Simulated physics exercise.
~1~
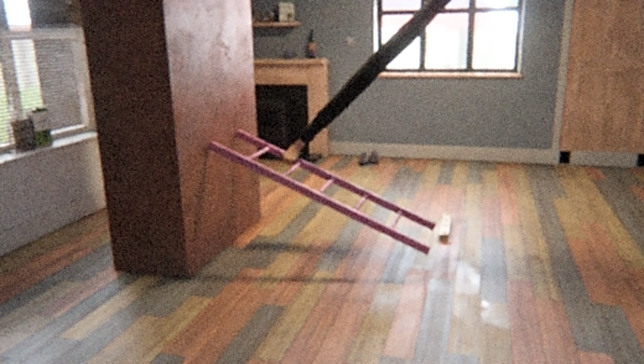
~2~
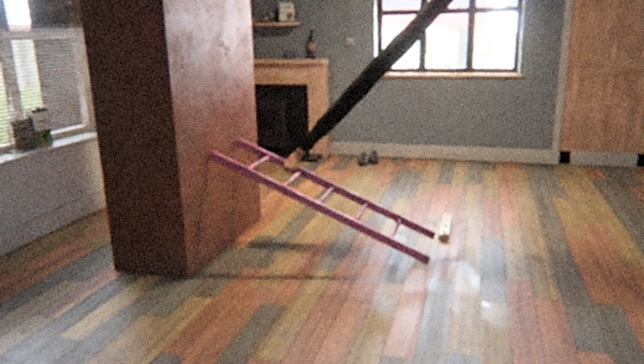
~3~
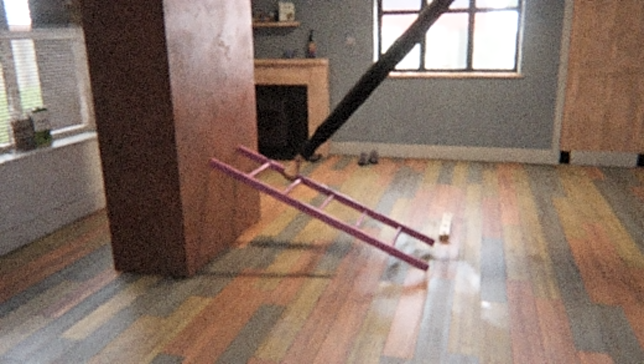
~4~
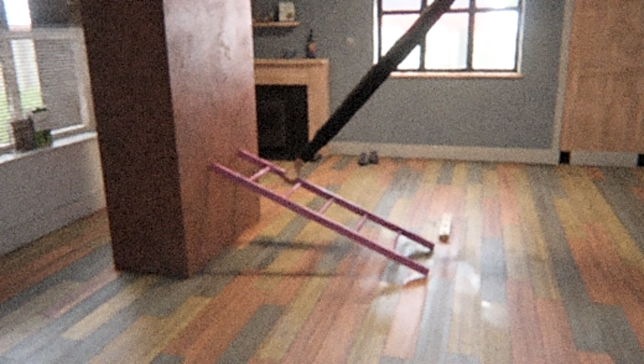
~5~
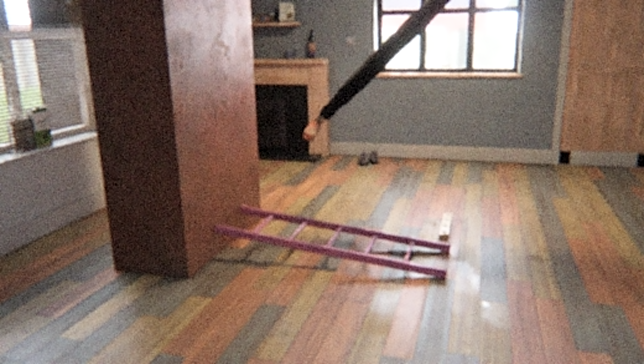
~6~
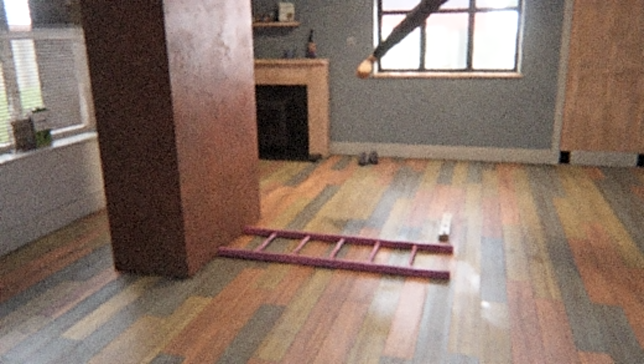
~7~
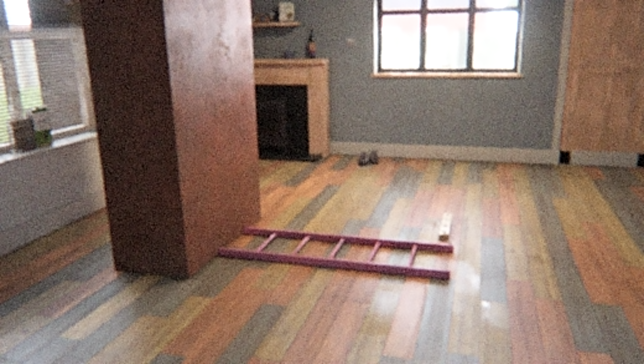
In this clip, a hand on a dark-sleeved arm lowers a slanted pink ladder-like gate beside a brown pillar, near a small wooden strip on the floor, then lets go and withdraws as the gate slips down and comes to rest flat on the wooden floor.
